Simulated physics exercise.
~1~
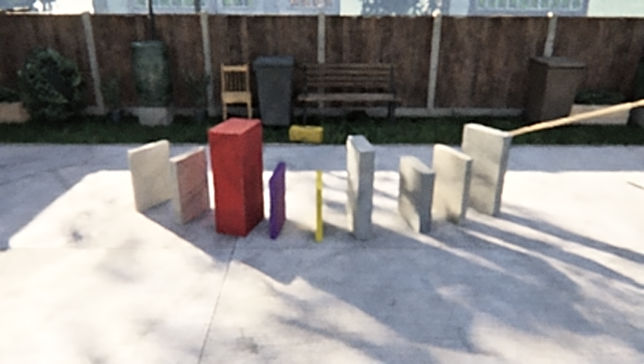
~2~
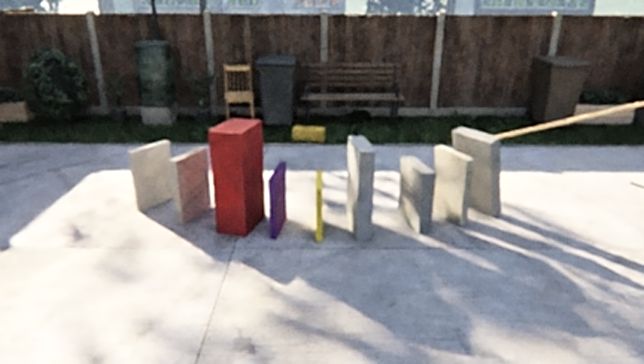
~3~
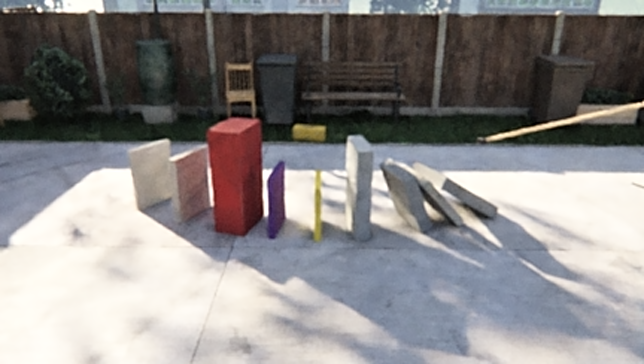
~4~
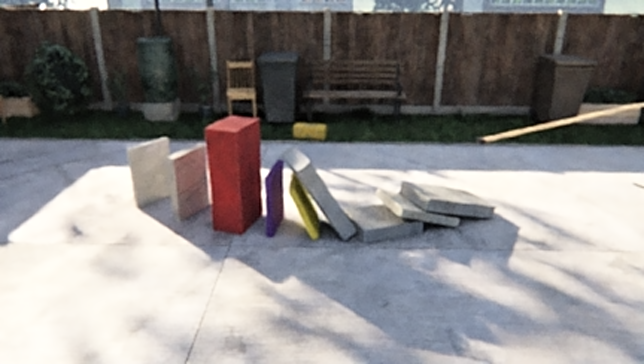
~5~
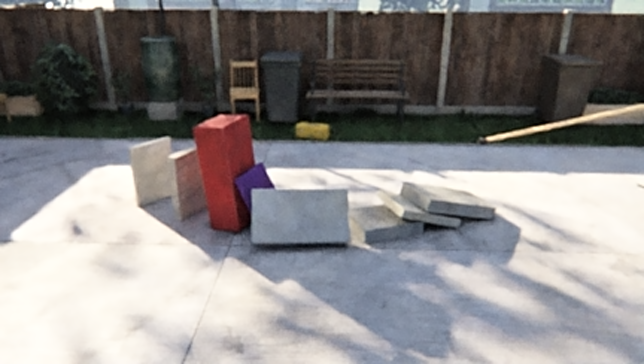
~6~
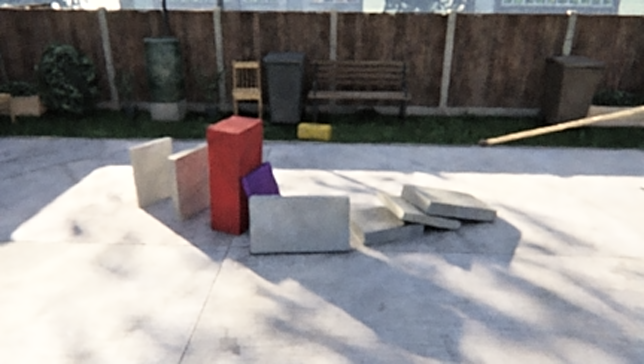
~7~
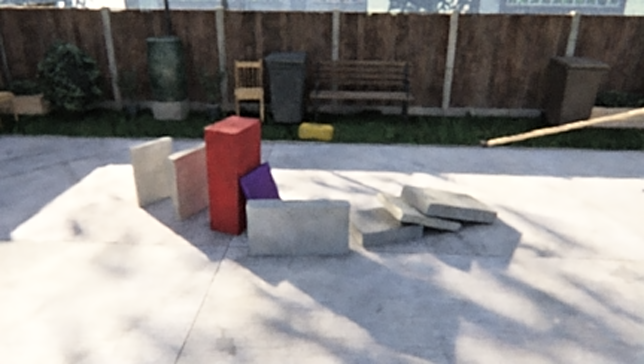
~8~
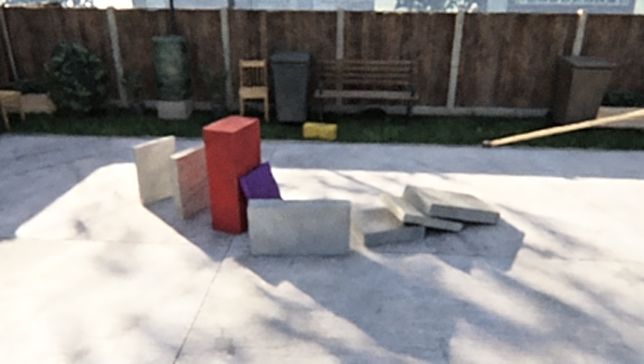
A pole tips the right slab, toppling others leftward until the red block stays standing.
